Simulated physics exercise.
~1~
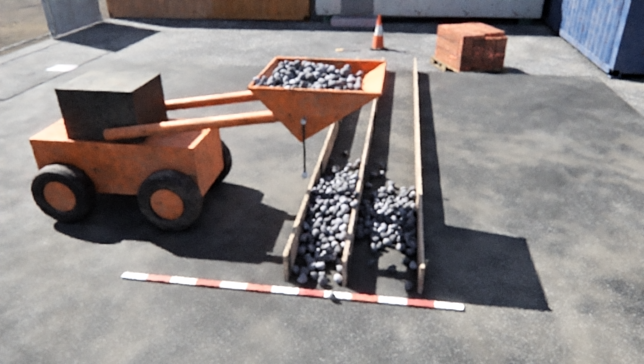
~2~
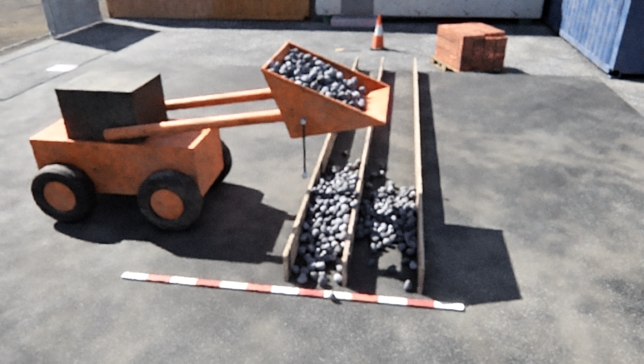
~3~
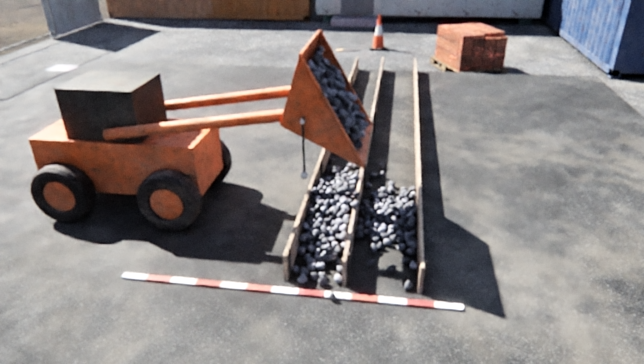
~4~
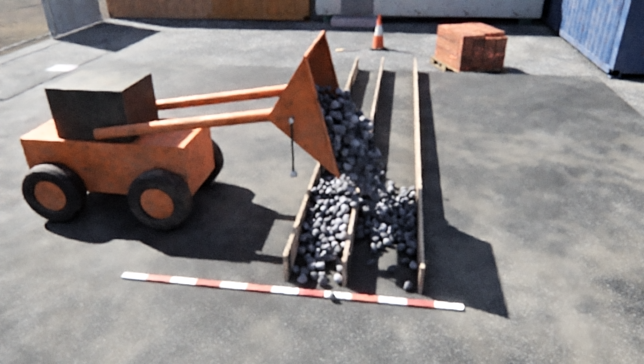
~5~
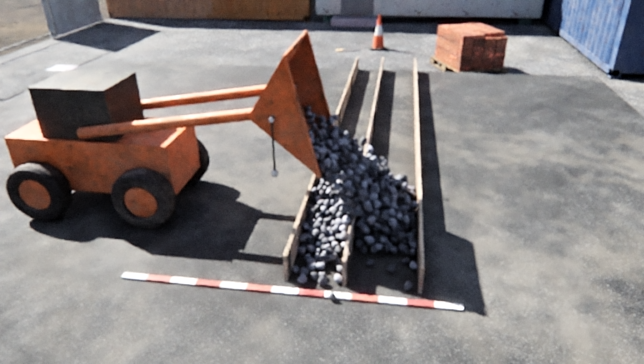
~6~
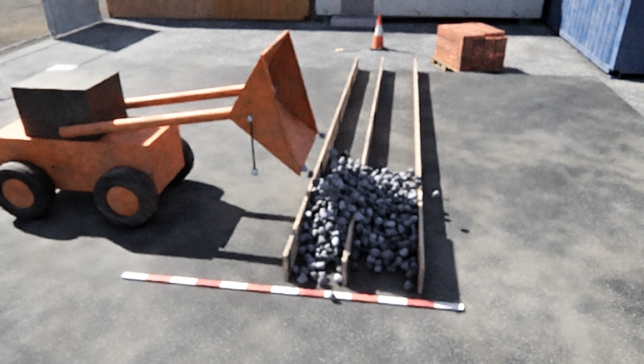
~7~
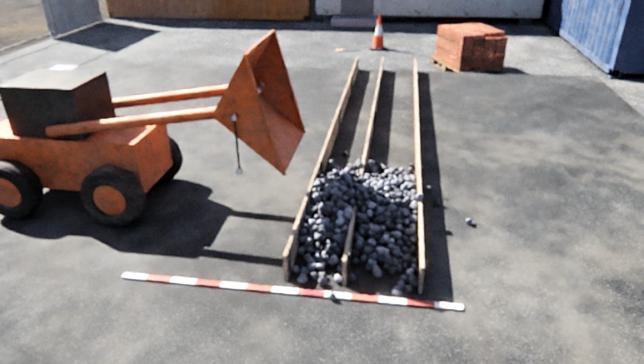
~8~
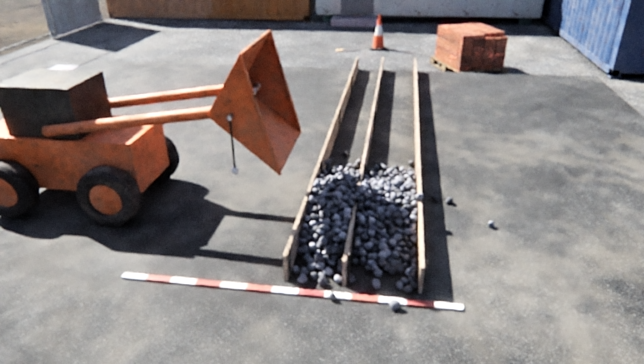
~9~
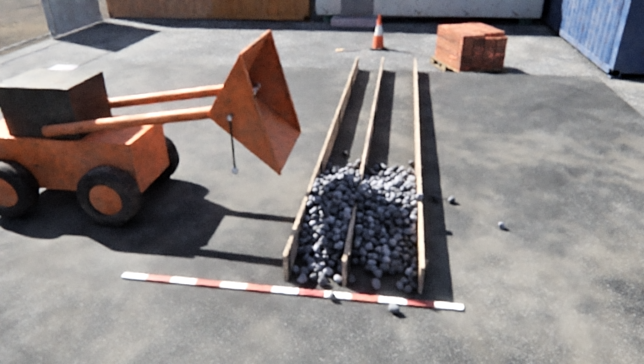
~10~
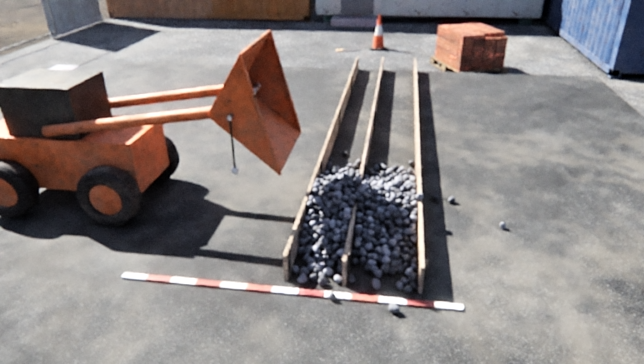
An orange loader tips its dark stones between the planks, then backs left and stops.
